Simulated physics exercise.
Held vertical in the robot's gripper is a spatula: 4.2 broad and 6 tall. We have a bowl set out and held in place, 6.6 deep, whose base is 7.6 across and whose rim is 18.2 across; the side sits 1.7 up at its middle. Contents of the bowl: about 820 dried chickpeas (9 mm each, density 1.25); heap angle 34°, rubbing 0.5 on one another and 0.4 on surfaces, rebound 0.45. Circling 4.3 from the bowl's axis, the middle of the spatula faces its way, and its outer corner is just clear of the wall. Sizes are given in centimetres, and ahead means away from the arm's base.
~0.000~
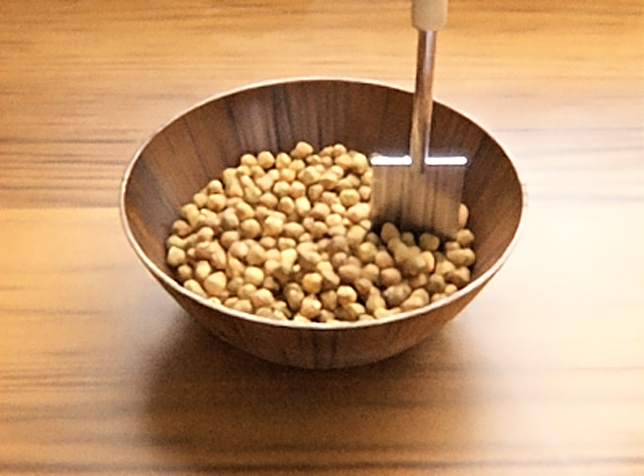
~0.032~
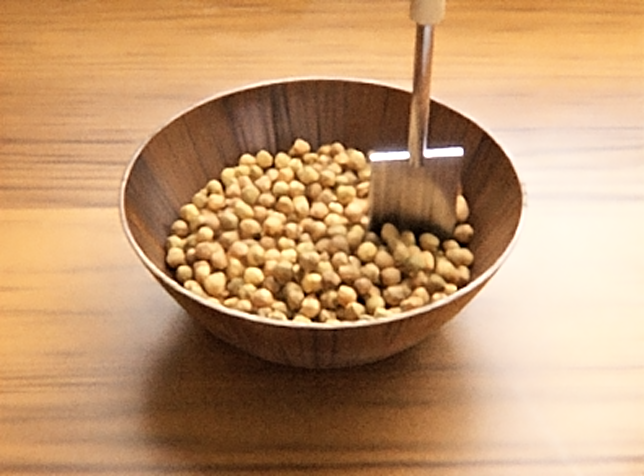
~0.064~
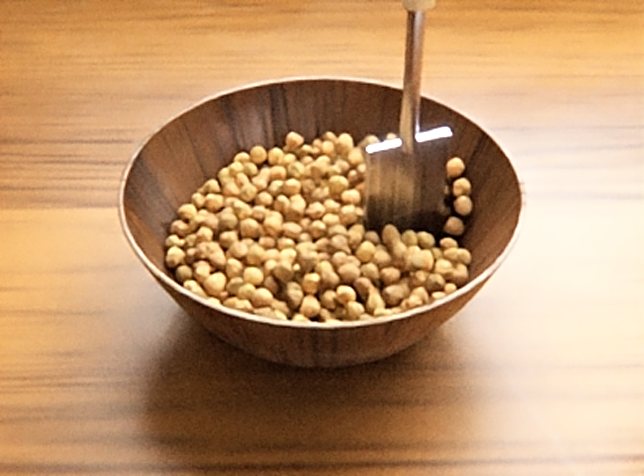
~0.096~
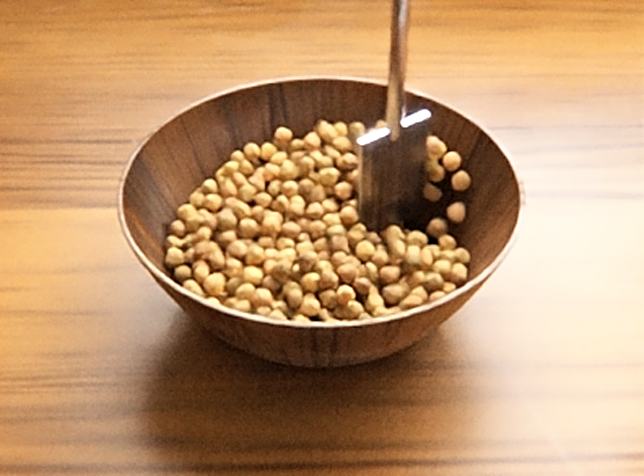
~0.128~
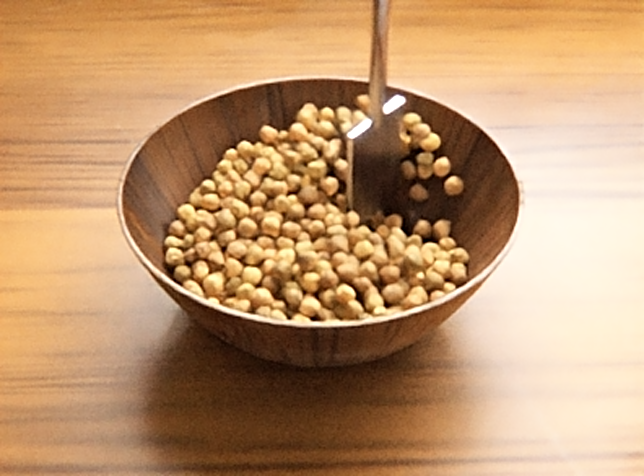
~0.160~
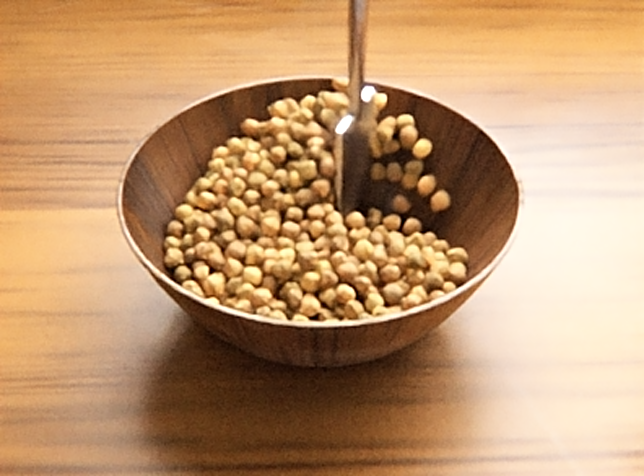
On a wooden tabletop with light and dark grain, seen from above at an angle by a still camera, a round bowl sits near the centre. The brown wooden bowl holds a heap of tan chickpeas, and an upright metal spatula stands in them at the right. The spatula sweeps leftward along the back wall, turning edge-on, pushing chickpeas up while some tumble behind it.
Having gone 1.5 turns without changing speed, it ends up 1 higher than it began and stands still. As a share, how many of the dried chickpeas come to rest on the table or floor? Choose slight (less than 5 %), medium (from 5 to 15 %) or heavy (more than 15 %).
The share is medium.
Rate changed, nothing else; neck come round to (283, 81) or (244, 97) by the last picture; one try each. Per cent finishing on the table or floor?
So, roughly 30 percent the first time and 35 percent the second.
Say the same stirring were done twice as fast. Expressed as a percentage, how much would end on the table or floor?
In that case, close to 35 in a hundred.
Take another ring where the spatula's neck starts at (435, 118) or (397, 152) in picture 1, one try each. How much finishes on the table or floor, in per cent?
Some 10 and 0 per cent.
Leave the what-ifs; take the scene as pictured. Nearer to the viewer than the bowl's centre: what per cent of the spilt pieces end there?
80 %, approximately.
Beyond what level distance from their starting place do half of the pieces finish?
Around 6 cm.
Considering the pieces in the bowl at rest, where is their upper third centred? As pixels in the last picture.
Estimated centre: (254, 250).
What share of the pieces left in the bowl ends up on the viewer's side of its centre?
Around 55 percent of it.
By 0.56 s, 252° round, highest piece 9 above the table; 781 in the bowl, 24 on the table or floor, 16 in flight or on the tool.
By 0.96 s, 78° round, highest piece 8 above the table; 745 in the bowl, 72 on the table or floor, 4 in flight or on the tool.
By 1.35 s, 180° round, highest piece 7 above the table; 740 in the bowl, 81 on the table or floor.
By 2.05 s, 180° round, highest piece 7 above the table; 740 in the bowl, 81 on the table or floor.
Final count, 740 in the bowl, 81 on the table or floor. That is 10 % on the table or floor.
